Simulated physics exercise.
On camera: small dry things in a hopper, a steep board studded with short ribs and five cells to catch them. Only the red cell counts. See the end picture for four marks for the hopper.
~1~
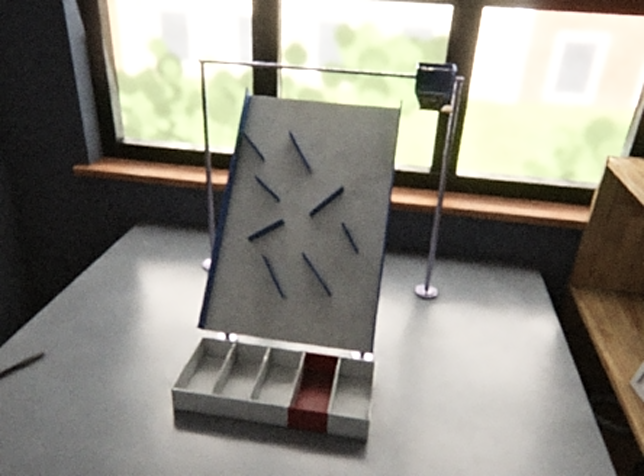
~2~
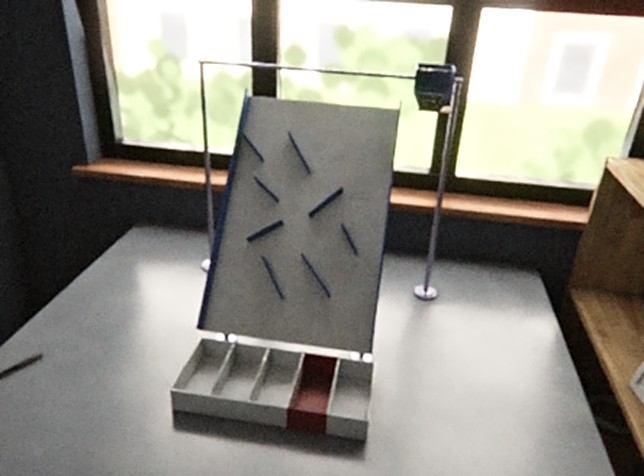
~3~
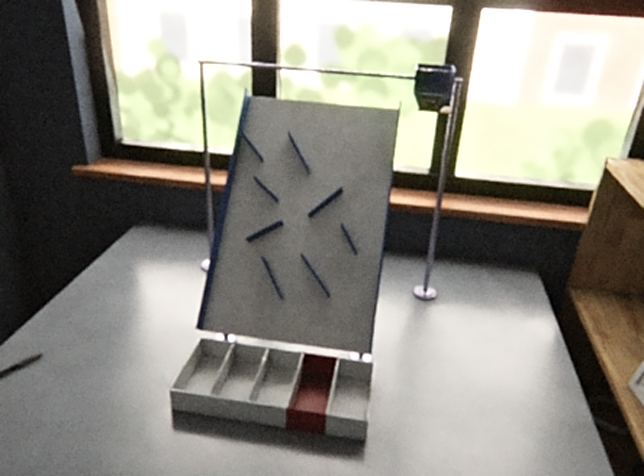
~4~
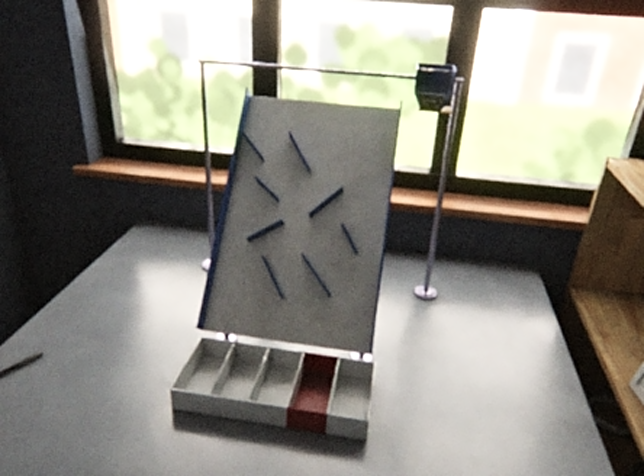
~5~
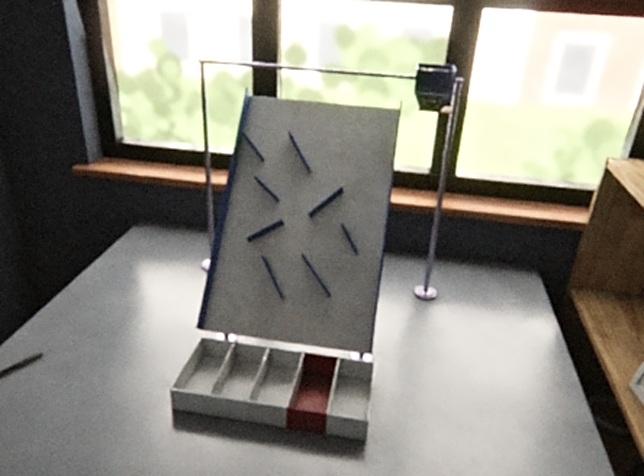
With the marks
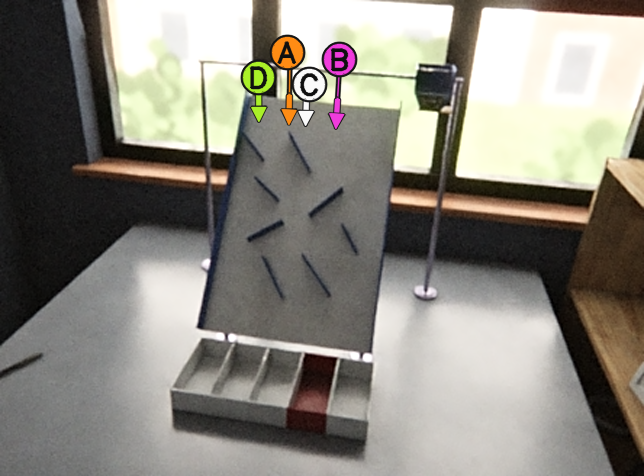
Nothing moves as a ribbed, tilted board stands above five cells, one of them red.
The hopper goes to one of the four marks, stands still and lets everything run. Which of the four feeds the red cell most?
Use mark C.
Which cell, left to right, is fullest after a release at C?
The fourth from the left.
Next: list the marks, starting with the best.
The order is C, B, A, D.
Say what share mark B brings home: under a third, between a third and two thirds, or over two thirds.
Between a third and two thirds.
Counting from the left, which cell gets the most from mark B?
The fourth from the left.
On the marked copy, mark A meets the board at (288, 118); mark B meets the board at (336, 123); mark C meets the board at (305, 120); mark D meets the board at (258, 116).
With A, roughly a third in the red cell, roughly two thirds in other cells, just a few outside the box.
With B, roughly half in the red cell, roughly half in other cells.
With C, roughly two thirds in the red cell, roughly a third in other cells.
With D, roughly a quarter in the red cell, roughly two thirds in other cells, just a few held on the board, about a tenth outside the box.
